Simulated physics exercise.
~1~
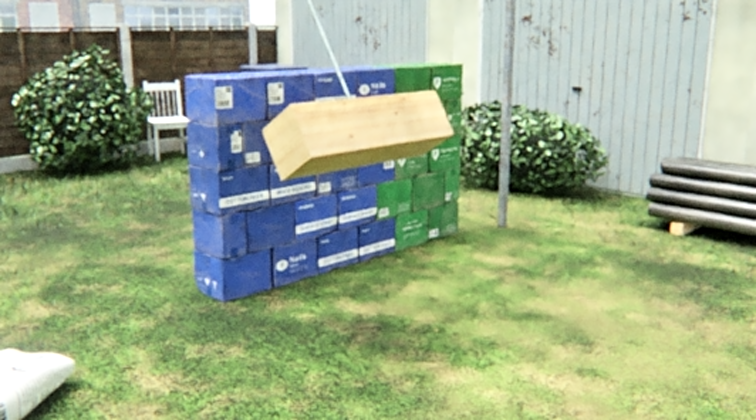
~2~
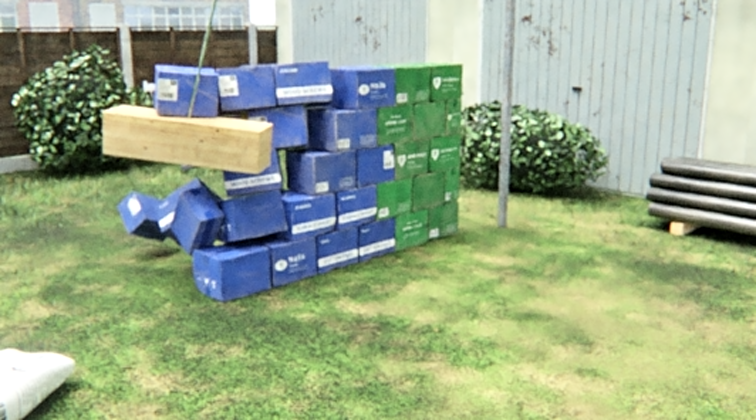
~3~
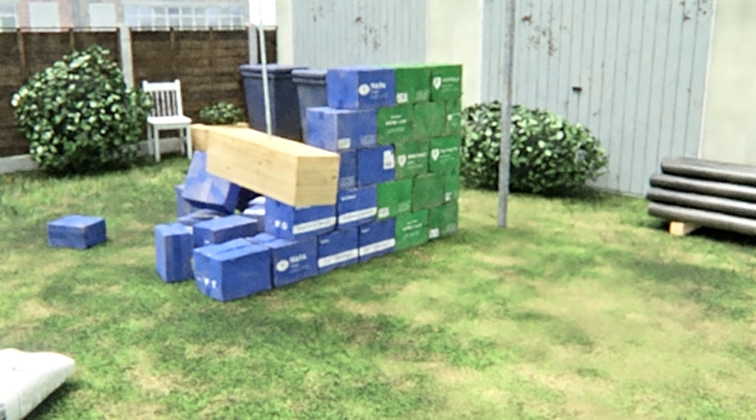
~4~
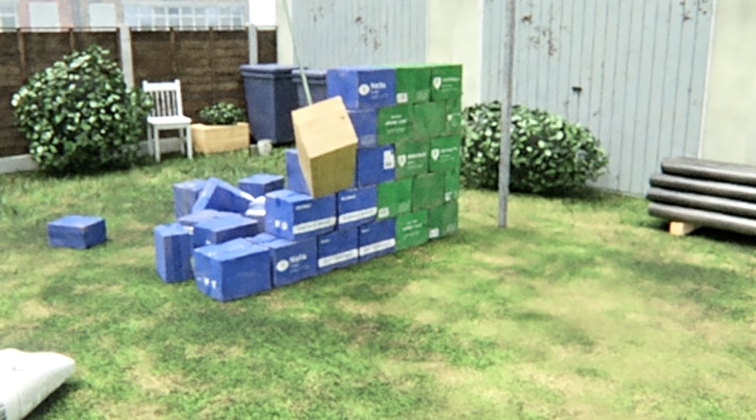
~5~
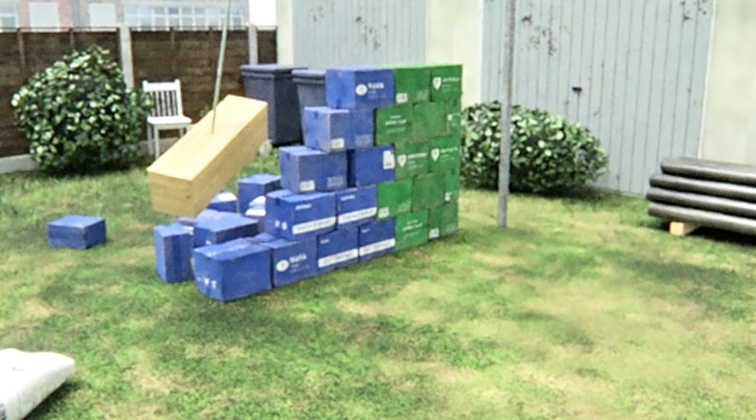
The clip shows a hanging timber beam swinging into a freestanding wall of blue and green cartons, knocking the left-hand blue ones down into a heap on the grass. The beam keeps swinging and turning above them, while the green cartons on the right remain standing.
